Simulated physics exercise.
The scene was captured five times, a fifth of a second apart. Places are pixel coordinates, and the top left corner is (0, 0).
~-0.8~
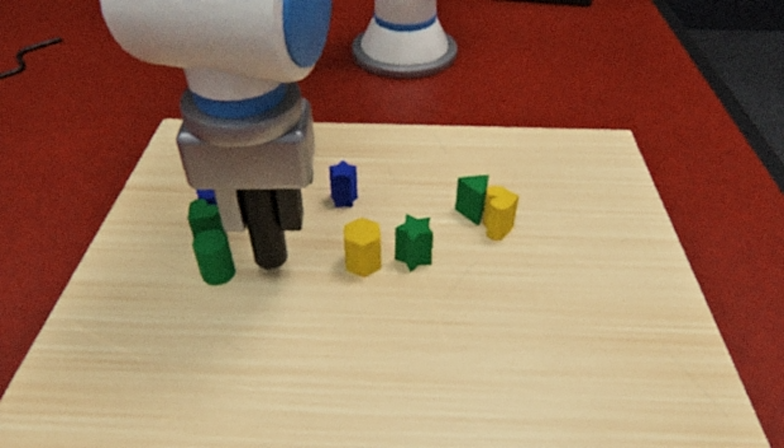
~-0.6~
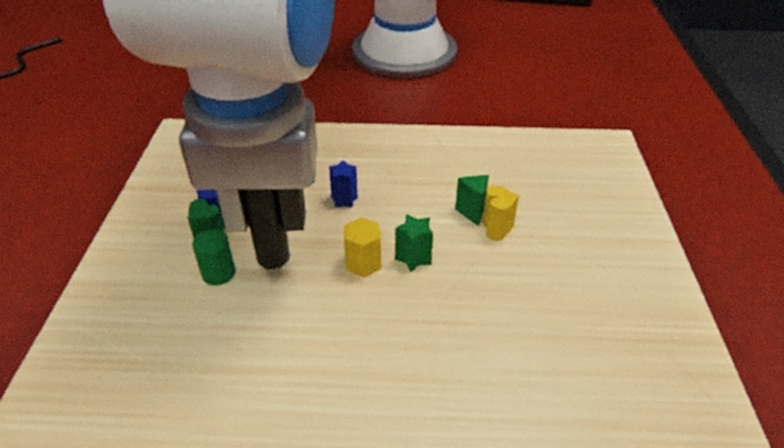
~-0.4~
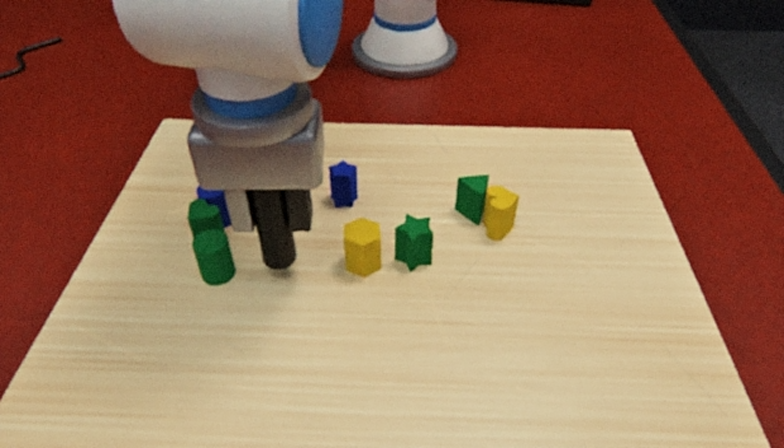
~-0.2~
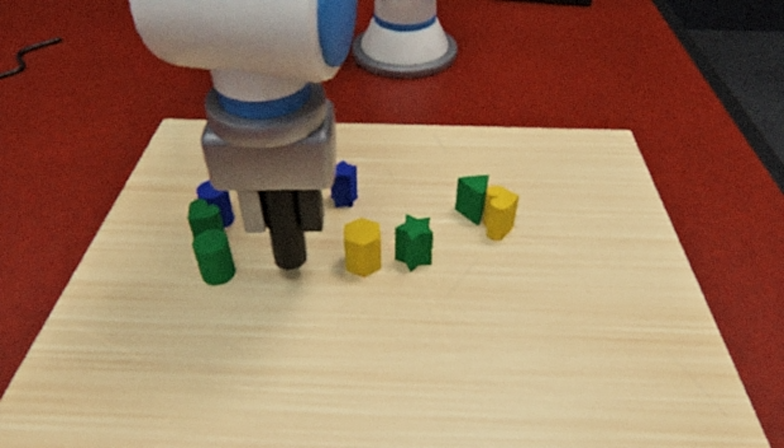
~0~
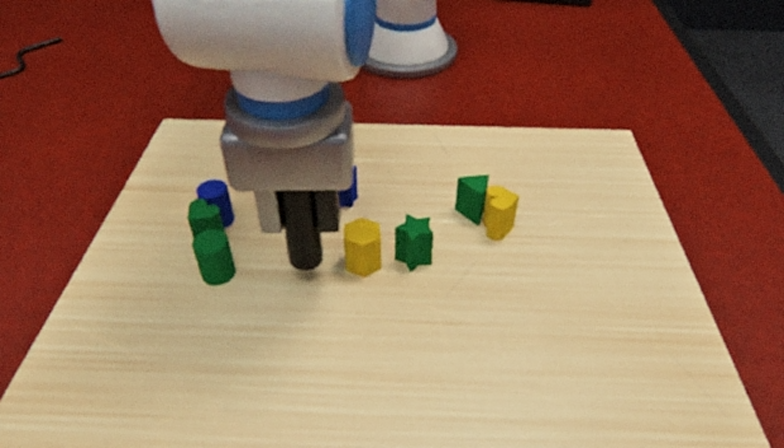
A white and grey robot arm with blue bands reaches down over a pale wooden board on a red surface, seen from above and in front by a still camera. Green and blue blocks sit at left, a yellow hexagonal block and green star near the centre, and a green triangular piece beside a yellow one at right. The arm slides its dark tool slightly rightward, while the blocks stay still.
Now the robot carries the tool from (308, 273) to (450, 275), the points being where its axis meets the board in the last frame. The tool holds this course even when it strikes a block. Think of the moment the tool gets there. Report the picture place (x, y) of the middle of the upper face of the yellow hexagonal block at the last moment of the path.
Its top centre is at about (401, 217).
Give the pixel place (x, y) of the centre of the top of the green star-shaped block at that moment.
The centre of its top will be at (434, 218).
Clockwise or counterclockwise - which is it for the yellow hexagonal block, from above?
It twists anticlockwise.
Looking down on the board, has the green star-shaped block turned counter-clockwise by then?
Answer: No.
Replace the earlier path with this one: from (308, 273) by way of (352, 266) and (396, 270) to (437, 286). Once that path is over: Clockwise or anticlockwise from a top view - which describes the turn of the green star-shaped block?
It rotates clockwise.
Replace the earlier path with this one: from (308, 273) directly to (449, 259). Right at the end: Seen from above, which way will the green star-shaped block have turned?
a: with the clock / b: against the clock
a.
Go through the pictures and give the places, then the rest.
Tip of the tool (271, 258), middles of tops, yellow hexagonal block (362, 231), green star-shaped block (415, 226), yellow heart-shaped block (502, 196), in the first picture.
Tool (274, 258), nothing pushed, in the second picture.
Tool (280, 258), nothing pushed, in the third picture.
Tool (291, 258), nothing pushed, in the fourth picture.
Tool (306, 259), yellow hexagonal block (362, 231), green star-shaped block (415, 226), yellow heart-shaped block (502, 196), in the fifth picture.
On the path given first. One third of the way, tool (355, 259); yellow hexagonal block (381, 225), turned 35° anticlockwise; green star-shaped block (420, 223), turned 15° clockwise.
Two thirds of the way, tool (403, 260); yellow hexagonal block (401, 217), turned 80° anticlockwise; green star-shaped block (433, 218), turned 40° clockwise.
At the end, tool (451, 261); yellow hexagonal block (401, 217), turned 85° anticlockwise; green star-shaped block (434, 218), turned 40° clockwise; yellow heart-shaped block unmoved.
